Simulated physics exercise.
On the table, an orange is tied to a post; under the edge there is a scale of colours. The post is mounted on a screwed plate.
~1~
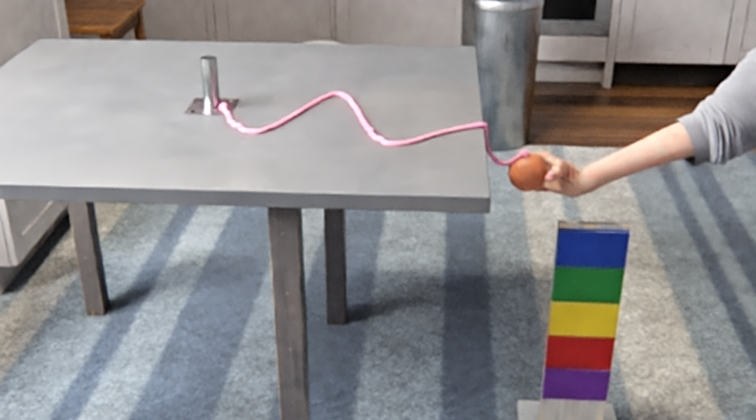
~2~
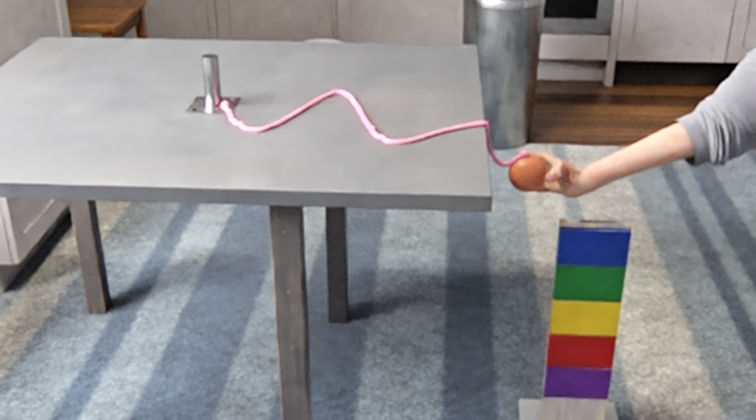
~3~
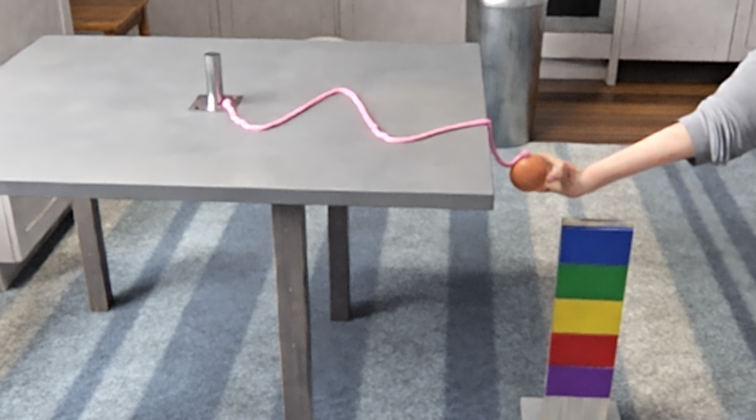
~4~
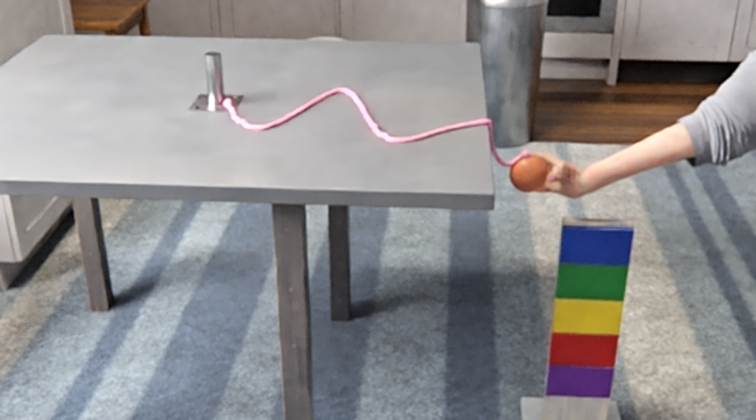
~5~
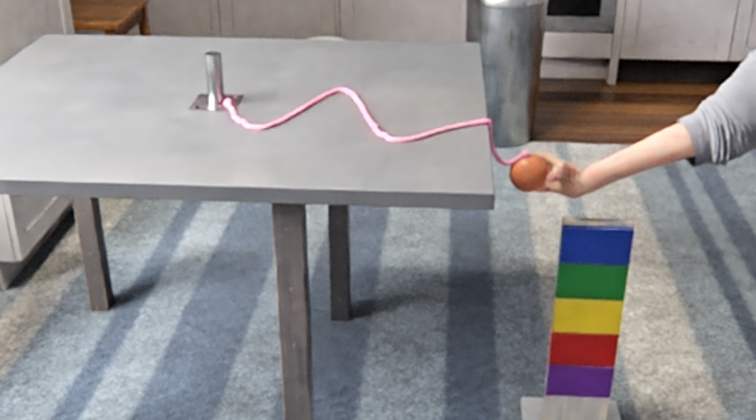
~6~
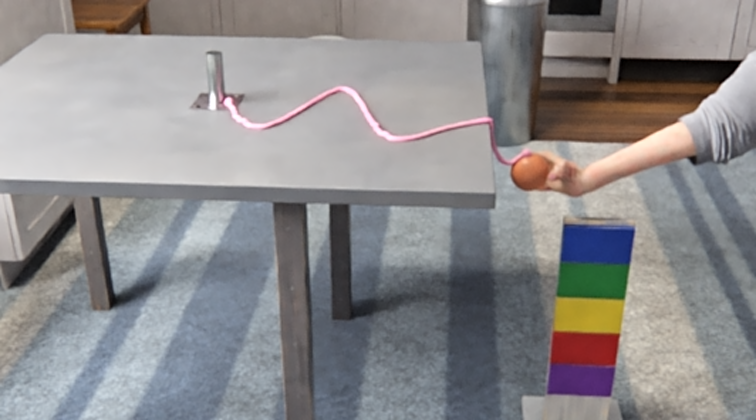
A hand on the right held an orange ball tied by a wavy pink cord to a metal post on the gray table, barely moving beside the table's edge, above an upright strip of coloured bands.
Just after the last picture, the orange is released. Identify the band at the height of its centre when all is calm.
Its centre is at purple.
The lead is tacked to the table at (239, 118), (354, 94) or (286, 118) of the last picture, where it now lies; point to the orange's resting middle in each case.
Expect roughly (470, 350) for the first, (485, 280) for the second and (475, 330) for the third.
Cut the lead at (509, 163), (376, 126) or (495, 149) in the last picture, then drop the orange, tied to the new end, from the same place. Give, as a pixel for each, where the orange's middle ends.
Respectively (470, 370), (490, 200) and (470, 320).
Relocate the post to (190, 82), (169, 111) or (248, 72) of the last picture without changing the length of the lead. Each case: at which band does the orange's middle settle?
Going case by case, it's red, red and finally purple.
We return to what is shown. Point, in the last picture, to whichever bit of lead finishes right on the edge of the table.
At (360, 101).
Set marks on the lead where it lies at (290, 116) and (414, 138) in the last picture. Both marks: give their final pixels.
They go to (353, 108) and to (479, 237).
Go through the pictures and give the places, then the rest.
Orange (528, 173); blue (592, 250); green (588, 286); yellow (584, 320); red (580, 354); purple (576, 385), in the first picture.
Orange (527, 173); lead through (235, 121) (297, 113) (353, 100) (375, 134) (454, 129), in the second picture.
Orange (528, 173), in the third picture.
Orange (528, 173); lead through (238, 119) (300, 111) (356, 98) (378, 132) (457, 127), in the fourth picture.
Orange (528, 173), in the fifth picture.
Orange (530, 172); lead through (239, 118) (301, 110) (357, 97) (379, 131) (458, 126), in the sixth picture.
Early on, orange near (449, 362); level with purple.
Midway, orange near (488, 376); level with purple.
Finally, orange near (469, 376); level with purple. Its centre hangs level with the purple band.
